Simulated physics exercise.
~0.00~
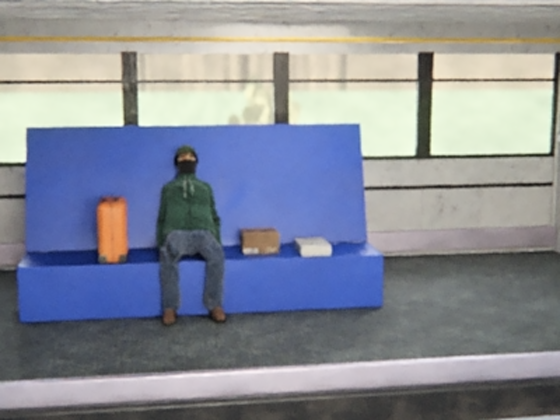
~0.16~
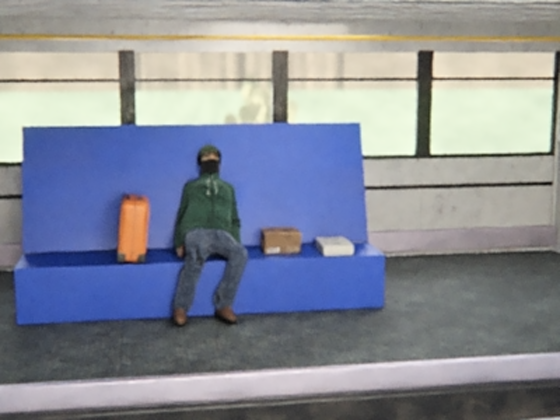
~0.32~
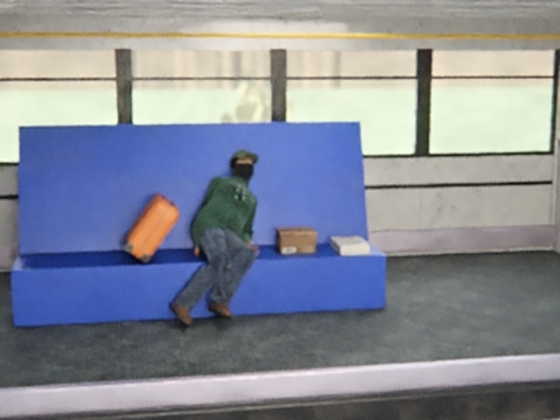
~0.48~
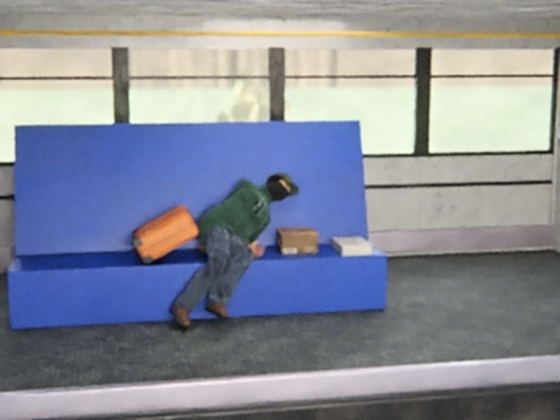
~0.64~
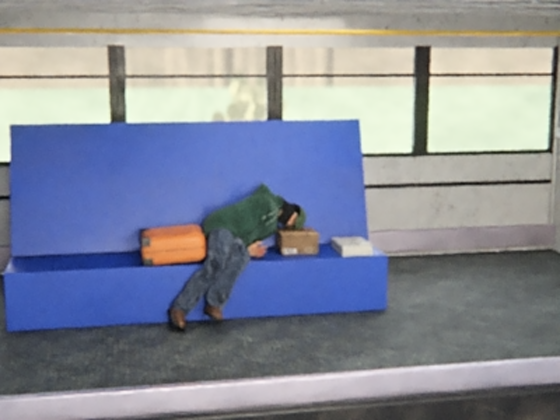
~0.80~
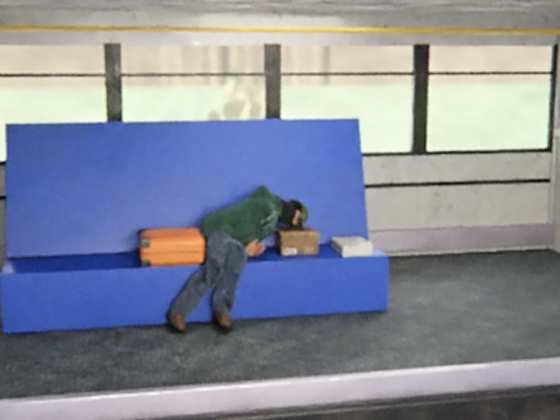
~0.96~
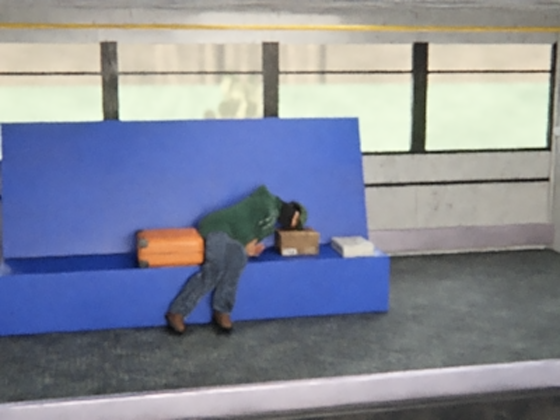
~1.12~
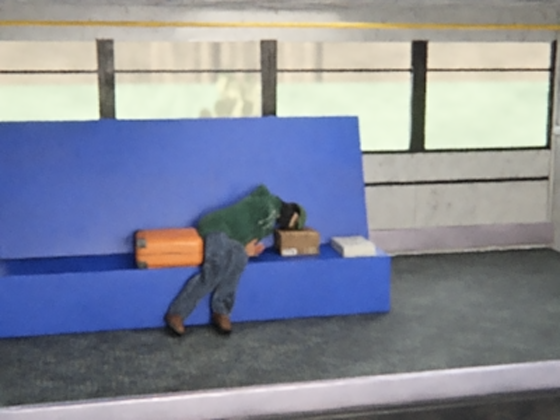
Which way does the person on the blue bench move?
The person moves to the right, slumping over toward the brown carton.
